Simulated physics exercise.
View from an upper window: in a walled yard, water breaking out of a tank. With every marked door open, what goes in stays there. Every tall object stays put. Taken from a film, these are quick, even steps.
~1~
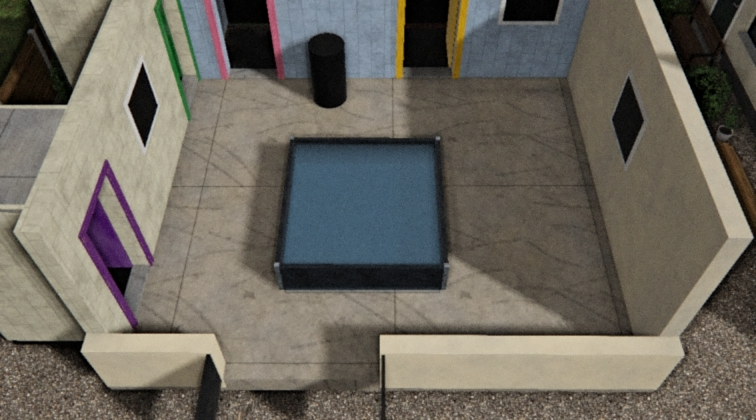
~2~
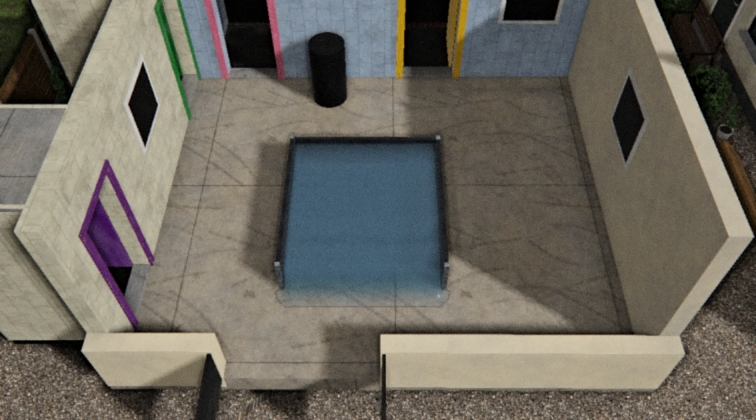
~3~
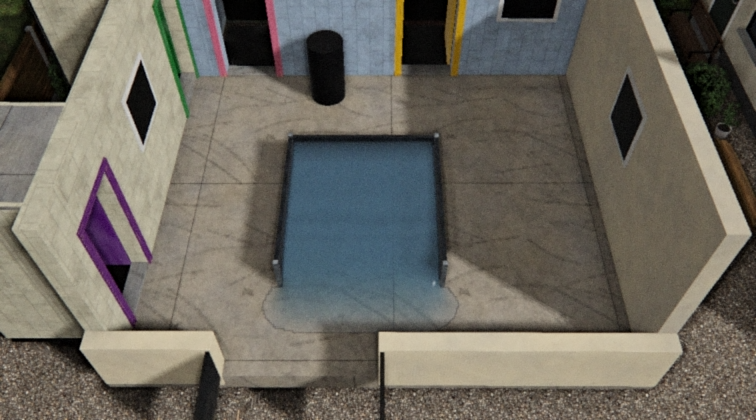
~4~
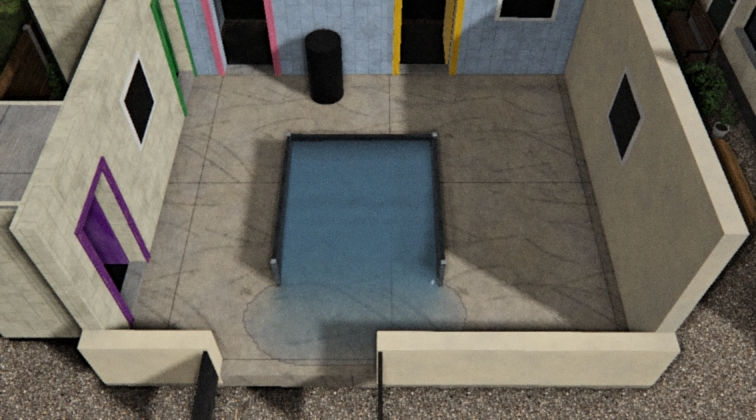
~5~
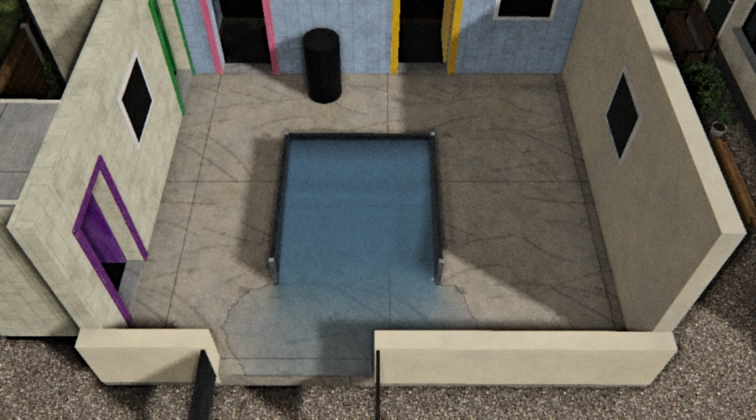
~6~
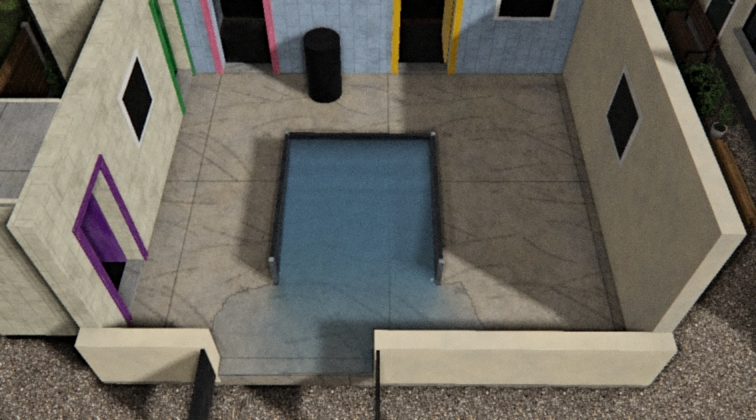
Water broke out of the near side of a square tank in a walled yard and spread across the paved floor in a widening pool, reaching the opening in the low front wall.
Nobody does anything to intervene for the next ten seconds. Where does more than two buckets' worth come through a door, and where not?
As I see it, the green door is going to let through no more than allowed. The yellow door is going to let through no more than allowed. The purple door is going to let through no more than allowed. The pink door is going to let through no more than allowed.
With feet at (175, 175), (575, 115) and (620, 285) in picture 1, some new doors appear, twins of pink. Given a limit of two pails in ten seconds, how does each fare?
Same order as asked - stays within the limit, stays within the limit and exceeds the limit.
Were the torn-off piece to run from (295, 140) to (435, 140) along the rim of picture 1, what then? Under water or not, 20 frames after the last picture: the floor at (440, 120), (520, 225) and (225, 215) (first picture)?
Result, in sequence: Sodden, spared by the spill, spared by the spill.
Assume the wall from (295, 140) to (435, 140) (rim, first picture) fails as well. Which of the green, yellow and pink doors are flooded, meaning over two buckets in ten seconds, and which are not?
Lab note: Green above the mark, yellow above the mark, pink above the mark.
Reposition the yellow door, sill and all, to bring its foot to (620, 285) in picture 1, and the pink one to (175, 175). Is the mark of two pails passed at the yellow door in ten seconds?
Well, the way I see it, the yellow door crosses the threshold.
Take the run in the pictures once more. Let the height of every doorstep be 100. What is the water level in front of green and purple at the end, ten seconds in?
I'd put the first at close to 20 per cent and the second at close to 60 per cent.
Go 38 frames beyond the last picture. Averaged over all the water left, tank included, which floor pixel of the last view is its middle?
Near (407, 239).
A moment on, water covers 15 % of the floor; the green door not reached, the yellow door not reached, the purple door not reached, the pink door not reached.
Next, water covers 20 % of the floor; the green door not reached, the yellow door not reached, the purple door not reached, the pink door not reached.
Then, water covers 30 % of the floor; the green door not reached, the yellow door not reached, the purple door wet at the sill, nothing in, the pink door not reached.
Later, water covers 60 % of the floor; the green door not reached, the yellow door not reached, the purple door wet at the sill, nothing in, the pink door not reached.
In the end, water covers 85 % of the floor; the green door wet at the sill, nothing in, the yellow door under two buckets in, the purple door under two buckets in, the pink door wet at the sill, nothing in.
